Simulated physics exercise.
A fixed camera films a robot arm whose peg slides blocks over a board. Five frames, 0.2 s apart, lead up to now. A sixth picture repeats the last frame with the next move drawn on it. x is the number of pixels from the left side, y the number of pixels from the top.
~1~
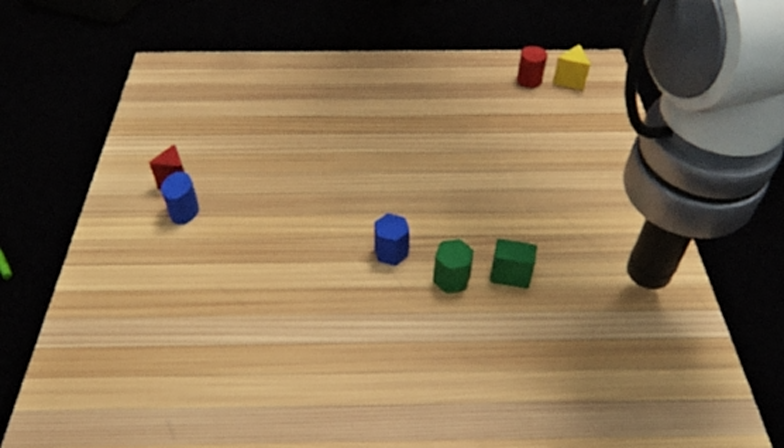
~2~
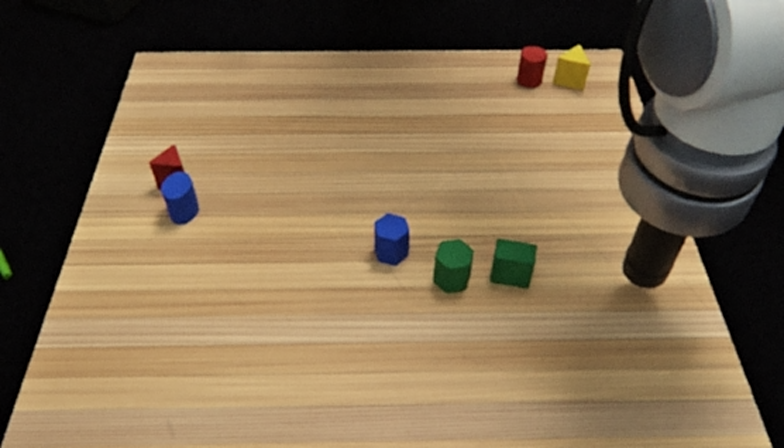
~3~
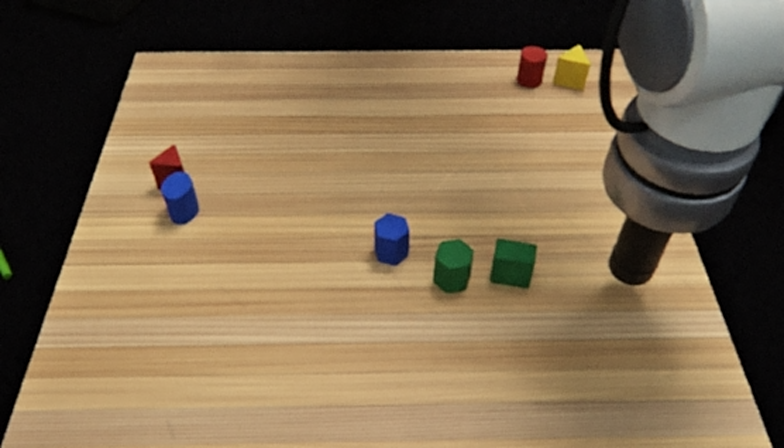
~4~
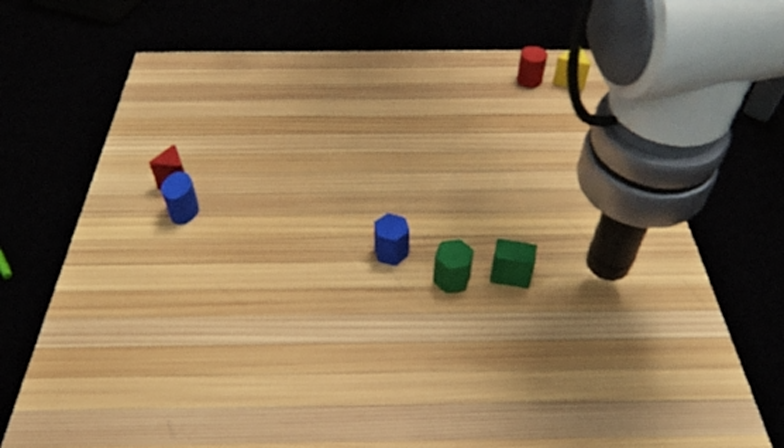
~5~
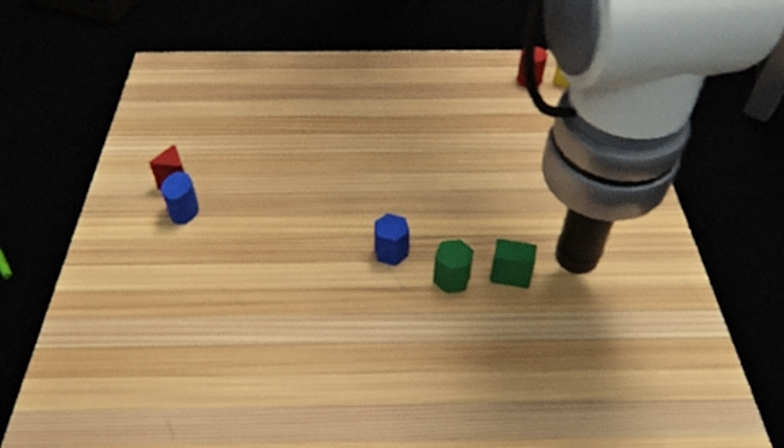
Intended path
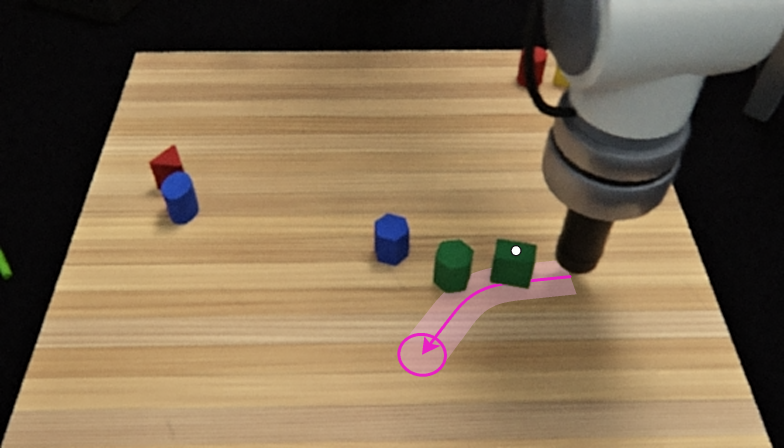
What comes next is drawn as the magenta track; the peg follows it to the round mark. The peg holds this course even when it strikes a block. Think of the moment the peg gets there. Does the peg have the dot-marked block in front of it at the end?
No
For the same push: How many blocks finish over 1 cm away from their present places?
2.
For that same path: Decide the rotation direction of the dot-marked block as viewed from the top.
Answer: With the clock.
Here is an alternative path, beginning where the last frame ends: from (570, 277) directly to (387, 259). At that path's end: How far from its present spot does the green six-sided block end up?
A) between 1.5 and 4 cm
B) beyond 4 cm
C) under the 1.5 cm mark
Answer: B.
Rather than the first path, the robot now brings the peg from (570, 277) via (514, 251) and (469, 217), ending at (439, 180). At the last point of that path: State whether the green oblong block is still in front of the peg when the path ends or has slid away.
I'd say it has come free.
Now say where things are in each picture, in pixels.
The first frame shows tip of the peg at (648, 273), middles of tops, blue six-sided block at (392, 226), green six-sided block at (455, 253), green oblong block at (516, 251).
The second frame shows peg at (644, 272), nothing pushed.
The third frame shows peg at (630, 269), nothing pushed.
The fourth frame shows peg at (608, 264), nothing pushed.
The fifth frame shows peg at (576, 258), blue six-sided block at (392, 226), green six-sided block at (455, 253), green oblong block at (516, 251).
The line goes from (570, 277) by way of (509, 283) and (458, 308) to (422, 354); the dot is on the green oblong block.
On the path given first. One third of the way, peg at (513, 264); green six-sided block at (431, 253); green oblong block at (471, 253).
Two thirds of the way, peg at (461, 290); green six-sided block at (385, 253), turned 20° clockwise; green oblong block at (423, 265), turned 25° clockwise.
At the end, peg at (424, 337); blue six-sided block unmoved; green six-sided block at (385, 253), turned 20° clockwise; green oblong block at (423, 265), turned 25° clockwise.
